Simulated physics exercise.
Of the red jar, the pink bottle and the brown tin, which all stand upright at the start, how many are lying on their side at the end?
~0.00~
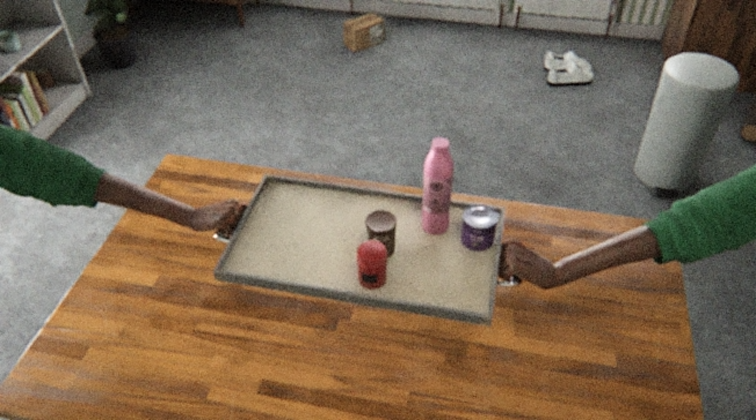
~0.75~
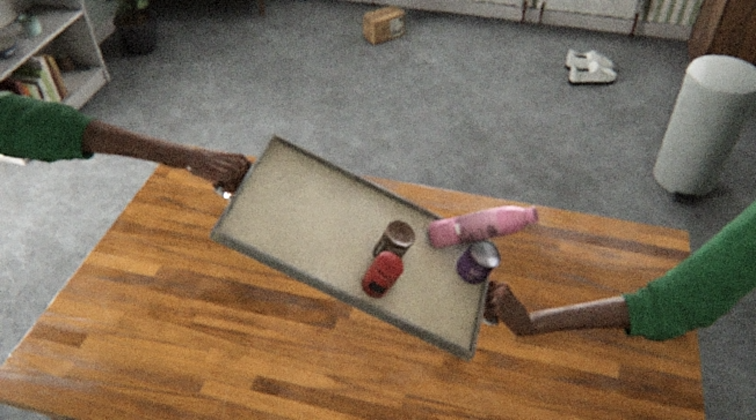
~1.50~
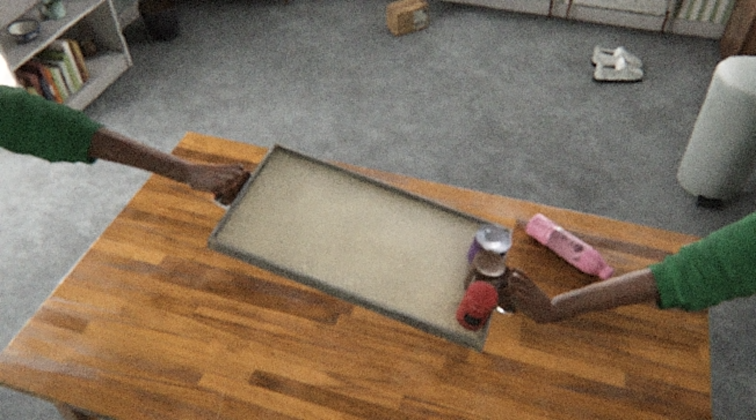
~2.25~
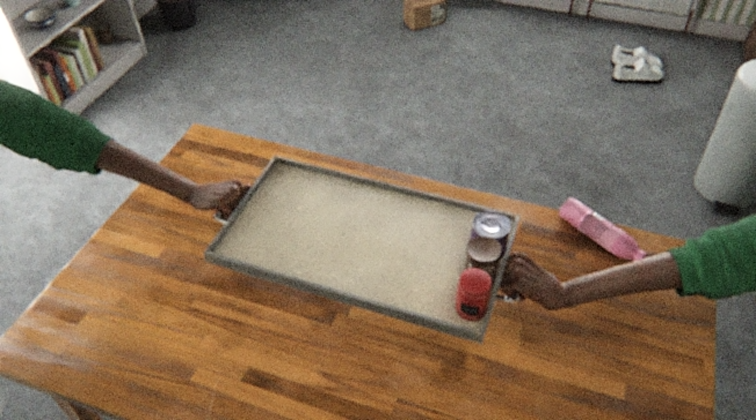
One of them is, the pink bottle, which ends up lying on the table to the right of the tray. The red jar and the brown tin are upright at the tray's right rim.
